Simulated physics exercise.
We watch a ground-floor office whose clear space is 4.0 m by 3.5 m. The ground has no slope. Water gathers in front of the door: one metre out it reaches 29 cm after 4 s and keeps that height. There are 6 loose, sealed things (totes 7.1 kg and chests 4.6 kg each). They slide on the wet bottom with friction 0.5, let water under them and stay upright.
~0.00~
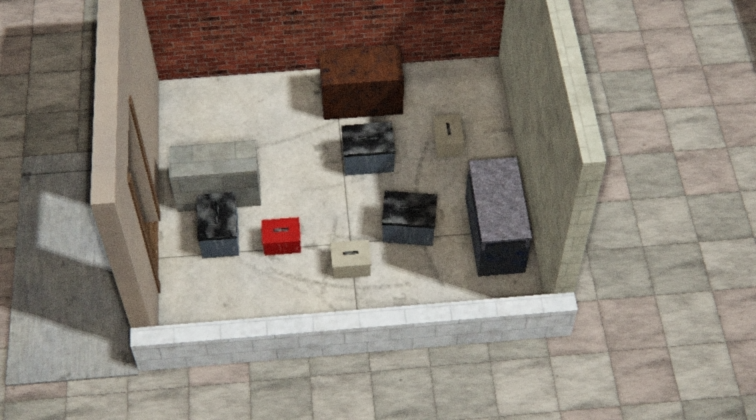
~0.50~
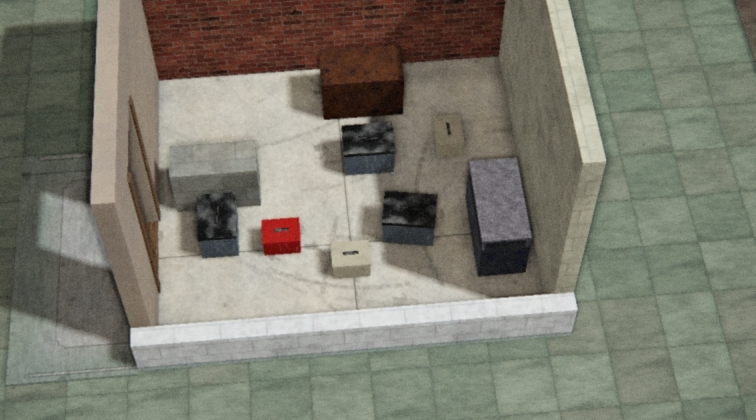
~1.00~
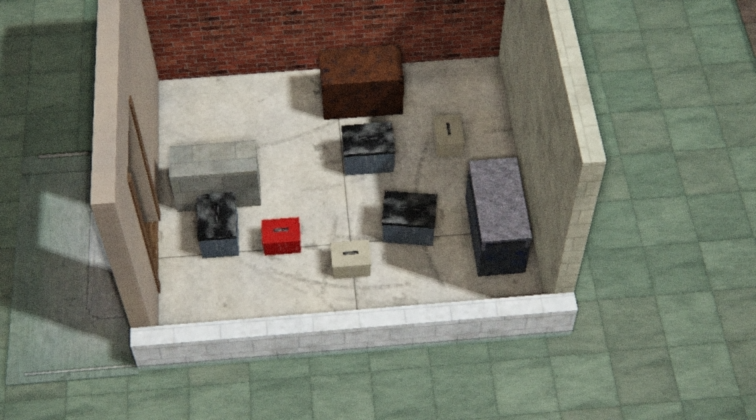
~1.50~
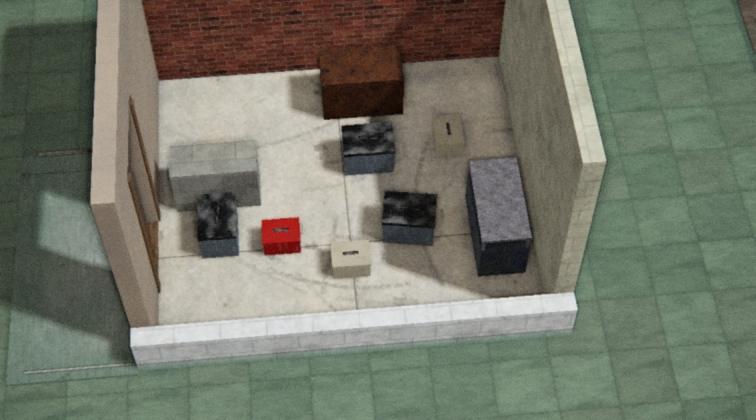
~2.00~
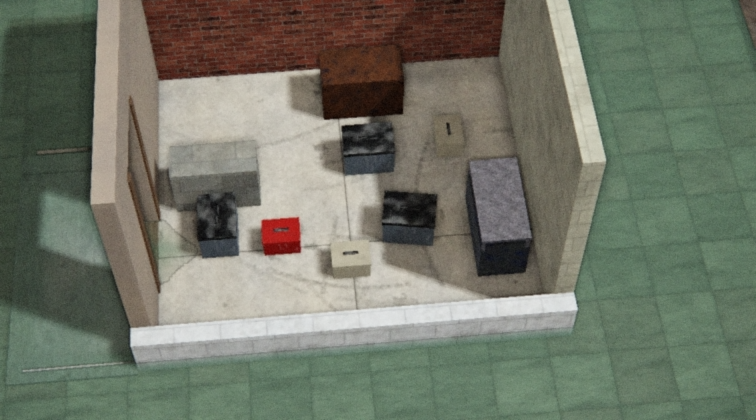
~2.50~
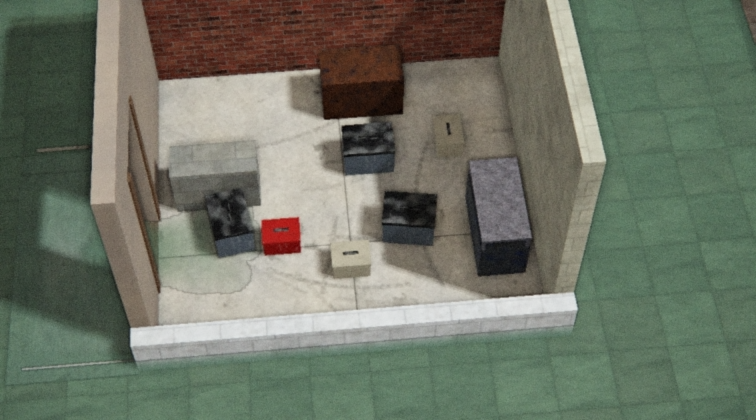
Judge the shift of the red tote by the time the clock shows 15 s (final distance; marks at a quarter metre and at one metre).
Red tote gets carried off.
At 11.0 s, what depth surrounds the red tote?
Roughly 19 cm.
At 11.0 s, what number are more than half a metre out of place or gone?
By then 6.
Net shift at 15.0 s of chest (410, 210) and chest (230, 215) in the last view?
In that order: 50 cm, 140 cm.
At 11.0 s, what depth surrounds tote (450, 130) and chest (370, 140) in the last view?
About 19 and 16 cm.
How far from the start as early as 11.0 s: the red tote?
Roughly 250 cm by then.
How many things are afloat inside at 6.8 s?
At that moment 5.
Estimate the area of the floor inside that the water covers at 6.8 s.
About 11.0 m2.
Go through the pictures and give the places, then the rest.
In the first frame, the red tote at (281, 230) rests on the ground; water covers 0.0 m2; 0 of 6 have shifted.
In the second frame, the red tote at (281, 230), on the bottom; water covers 0.0 m2; 0 of 6 have shifted.
In the third frame, the red tote at (281, 230), on the bottom; 0.0 m2 under water; 0 of 6 have shifted.
In the fourth frame, the red tote at (281, 230) rests on the ground; 0.0 m2 under water; 0 of 6 have shifted.
In the fifth frame, the red tote at (281, 230) rests on the ground; 0.2 m2 under water; 0 of 6 have shifted.
In the sixth frame, the red tote at (281, 230), on the bottom; water covers 0.8 m2; 1 of 6 have shifted.
After 3.5 s the red tote is near (294, 230), 0.1 m from its start, aground; 1 afloat.
After 6.8 s the red tote is near (453, 146), 2.1 m from its start, afloat; 5 afloat.
After 11.0 s the red tote is near (450, 82), 2.6 m from its start, afloat; 6 afloat.
After 15.0 s the red tote is near (438, 93), 2.4 m from its start, afloat; 6 afloat.
